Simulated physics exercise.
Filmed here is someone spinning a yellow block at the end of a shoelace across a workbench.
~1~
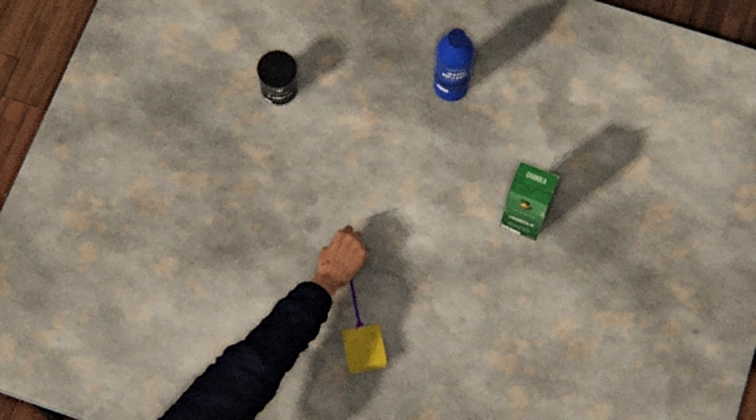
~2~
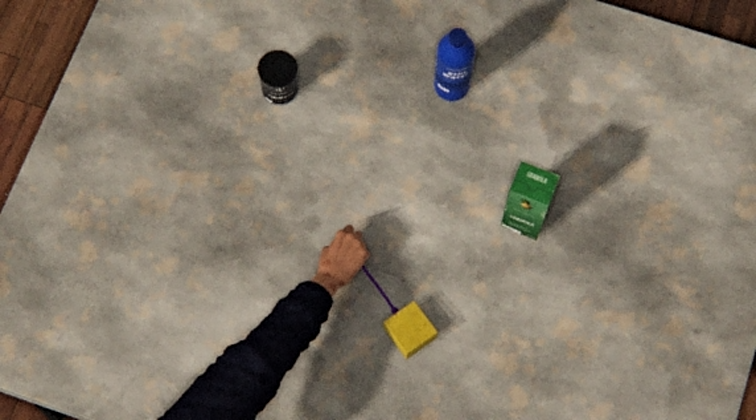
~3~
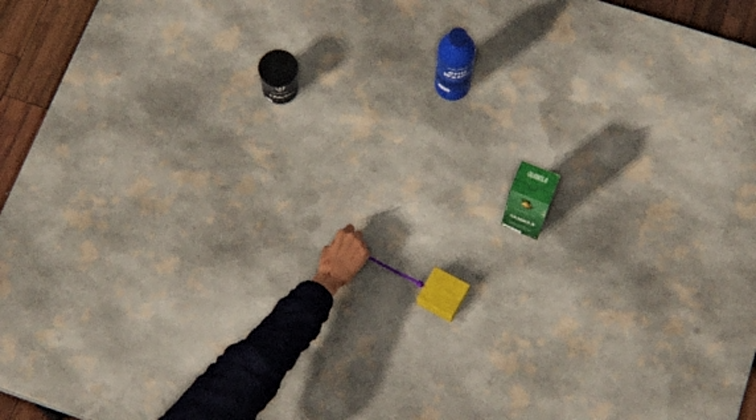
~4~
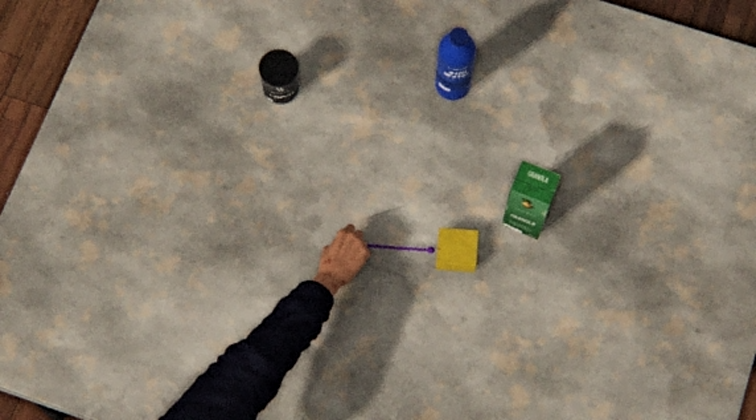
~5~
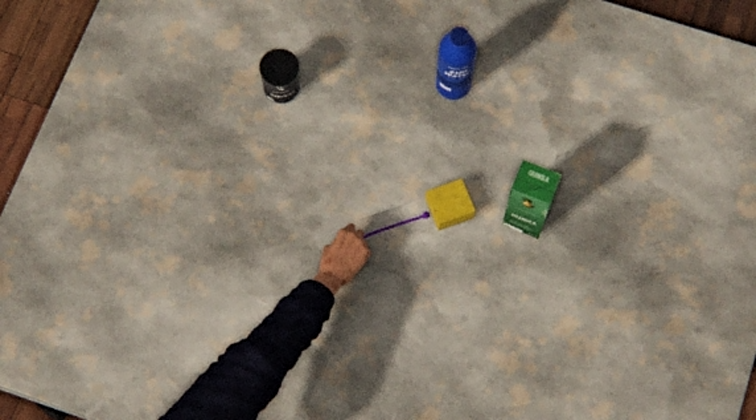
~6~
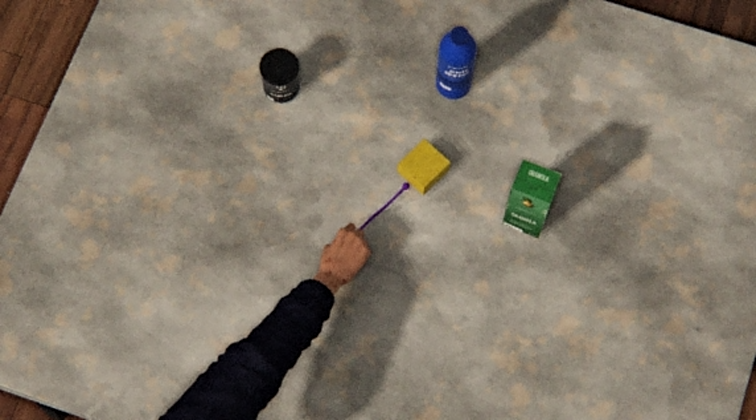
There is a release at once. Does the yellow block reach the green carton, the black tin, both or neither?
Here, the green carton is not reached, the black tin is reached.
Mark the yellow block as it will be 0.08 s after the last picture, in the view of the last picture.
(350, 117).
Then, 0.08 s after the last picture, block near (349, 117).
Then, 0.20 s after the last picture, block near (310, 83); black tin pushed aside.
At rest, block near (308, 78); black tin pushed aside. The green carton stays untouched and the black tin gets hit.
